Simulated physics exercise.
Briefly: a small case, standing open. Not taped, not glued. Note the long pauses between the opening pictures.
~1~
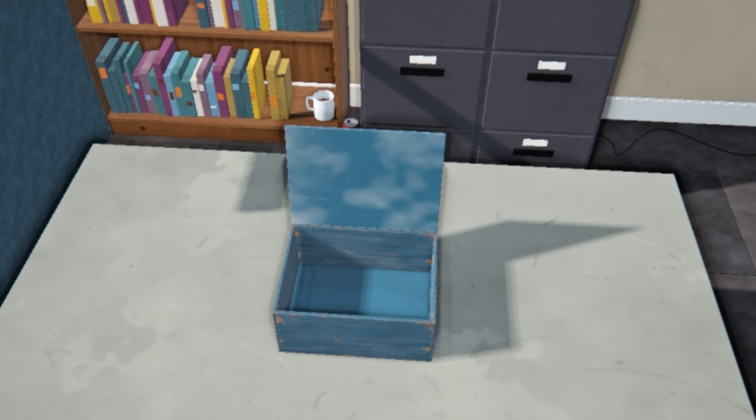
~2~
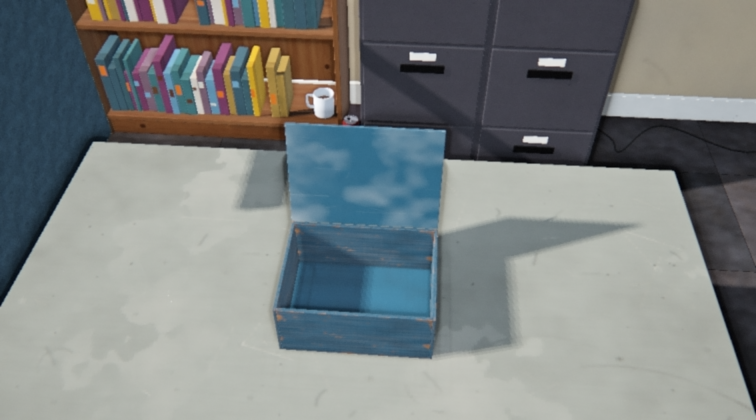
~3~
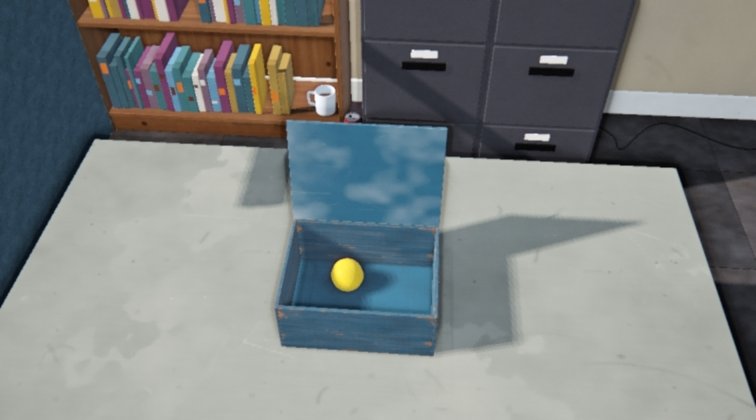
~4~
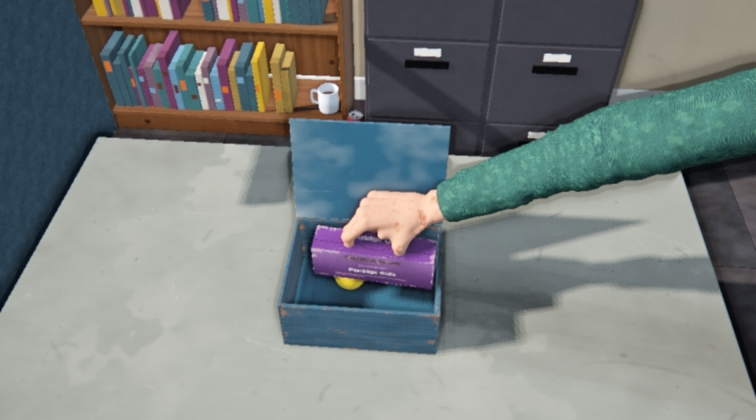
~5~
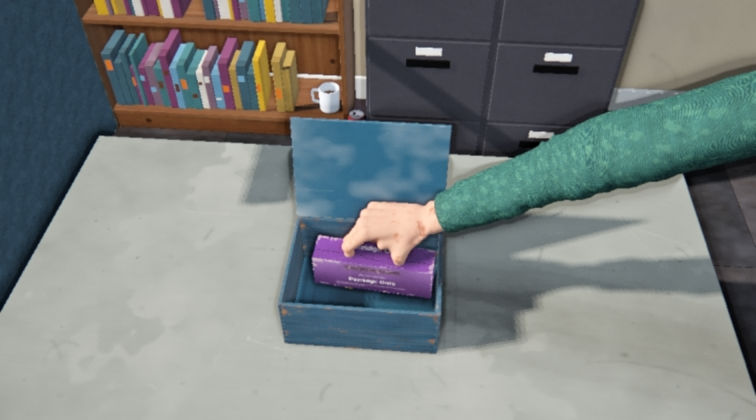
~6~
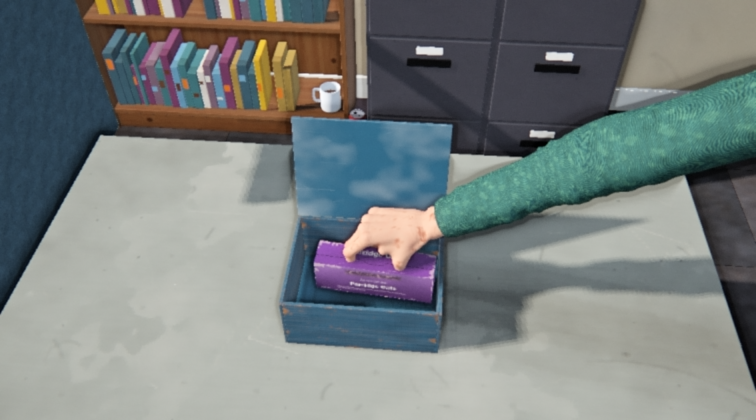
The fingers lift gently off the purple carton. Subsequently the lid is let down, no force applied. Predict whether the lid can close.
The lid is in place.
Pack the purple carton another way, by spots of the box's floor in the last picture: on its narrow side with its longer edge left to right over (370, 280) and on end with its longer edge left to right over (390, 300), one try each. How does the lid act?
Case one: Lid down; case two: Lid left up.
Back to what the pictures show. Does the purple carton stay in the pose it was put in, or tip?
It stays as it was set.
Then, 0.90 s past the last view, lid starting down; purple carton displaced a little near (366, 302); yellow lemon displaced a little.
Then, 1.60 s past the last view, lid 58° above the rim; purple carton displaced a little near (366, 302); yellow lemon displaced about its own width.
Then, 2.00 s past the last view, lid 20° above the rim; purple carton displaced a little near (366, 302); yellow lemon displaced about its own width.
Finally, lid shut; moved from the start, purple carton and yellow lemon. Final places as the last picture's camera would see them, purple carton near (366, 302).
